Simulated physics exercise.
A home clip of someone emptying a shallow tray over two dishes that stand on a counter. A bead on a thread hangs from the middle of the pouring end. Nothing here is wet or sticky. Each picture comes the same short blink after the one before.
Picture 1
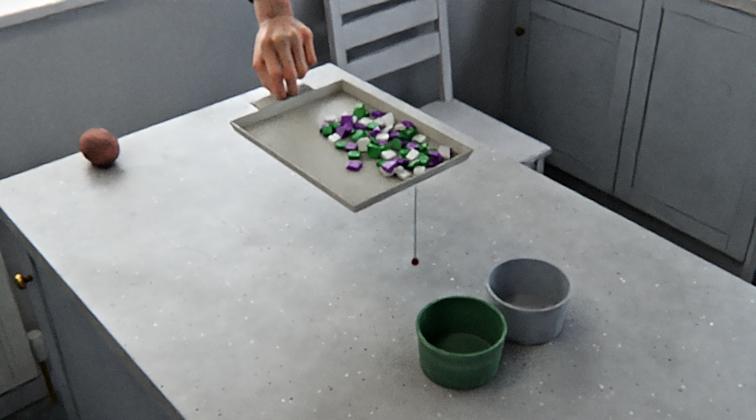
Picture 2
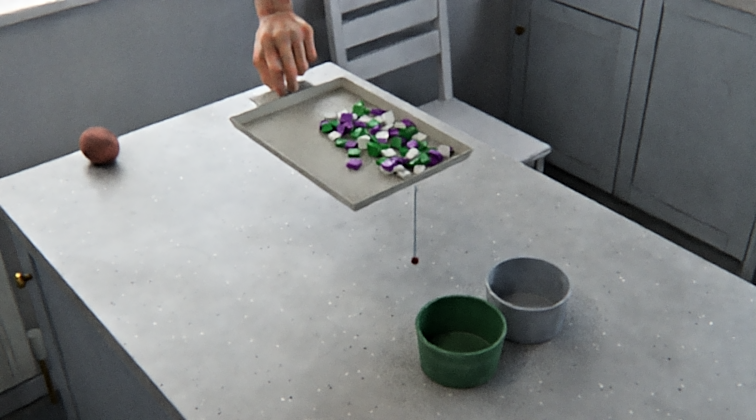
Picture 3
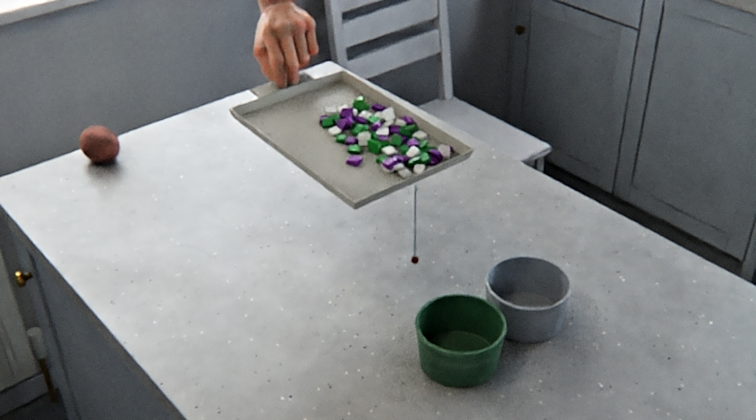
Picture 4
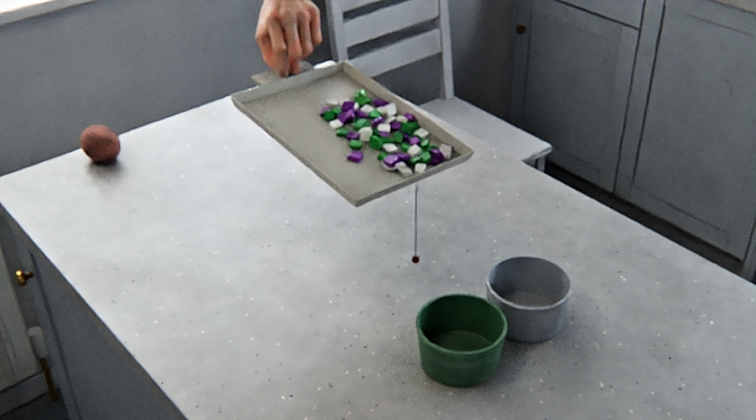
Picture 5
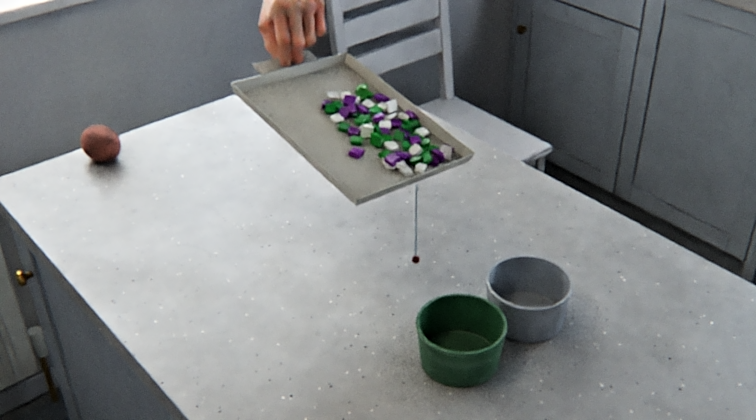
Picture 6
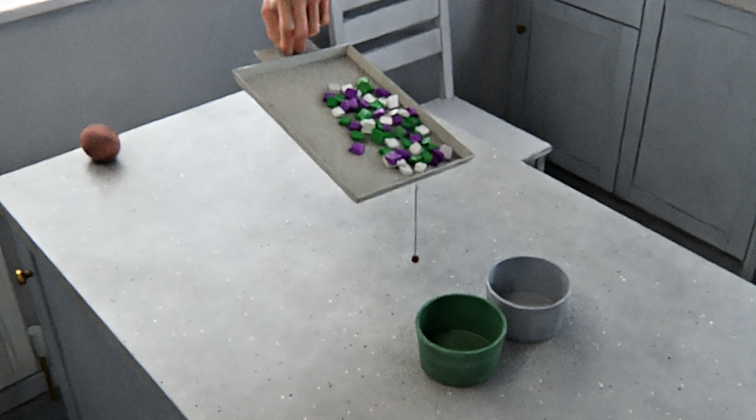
A hand gradually raising the handle end of a shallow tray of purple, green and white pieces above a counter with two dishes.
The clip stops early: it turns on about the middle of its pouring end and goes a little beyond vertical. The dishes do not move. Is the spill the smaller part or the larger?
The two hold less than half of the load.
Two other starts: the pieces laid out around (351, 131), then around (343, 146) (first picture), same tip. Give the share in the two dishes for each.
Roughly 0 per cent, and 0 per cent.
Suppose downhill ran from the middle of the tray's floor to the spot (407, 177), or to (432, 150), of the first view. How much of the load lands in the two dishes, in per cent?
Roughly 10 per cent, and 0 per cent.
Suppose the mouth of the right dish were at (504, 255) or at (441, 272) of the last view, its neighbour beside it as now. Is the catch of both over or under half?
The first try: More than half. The second: Under half.
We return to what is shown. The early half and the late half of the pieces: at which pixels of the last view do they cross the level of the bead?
Around (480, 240) and then (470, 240).
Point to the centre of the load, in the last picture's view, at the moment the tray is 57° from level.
Around (430, 137).
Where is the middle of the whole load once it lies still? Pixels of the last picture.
Around (479, 283).
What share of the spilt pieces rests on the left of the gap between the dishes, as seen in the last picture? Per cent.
Roughly 70 in a hundred.
Just after the last frame, tray tipped steeply; every one on the tray.
A moment on, tray tipped right over; roughly half on the tray; roughly a third outside both; roughly a quarter in the air.
Further on, tray tipped past a quarter turn; every one outside both.
When it is over, tray tipped past a quarter turn; not one in the left dish; not one in the right dish; every one outside both.
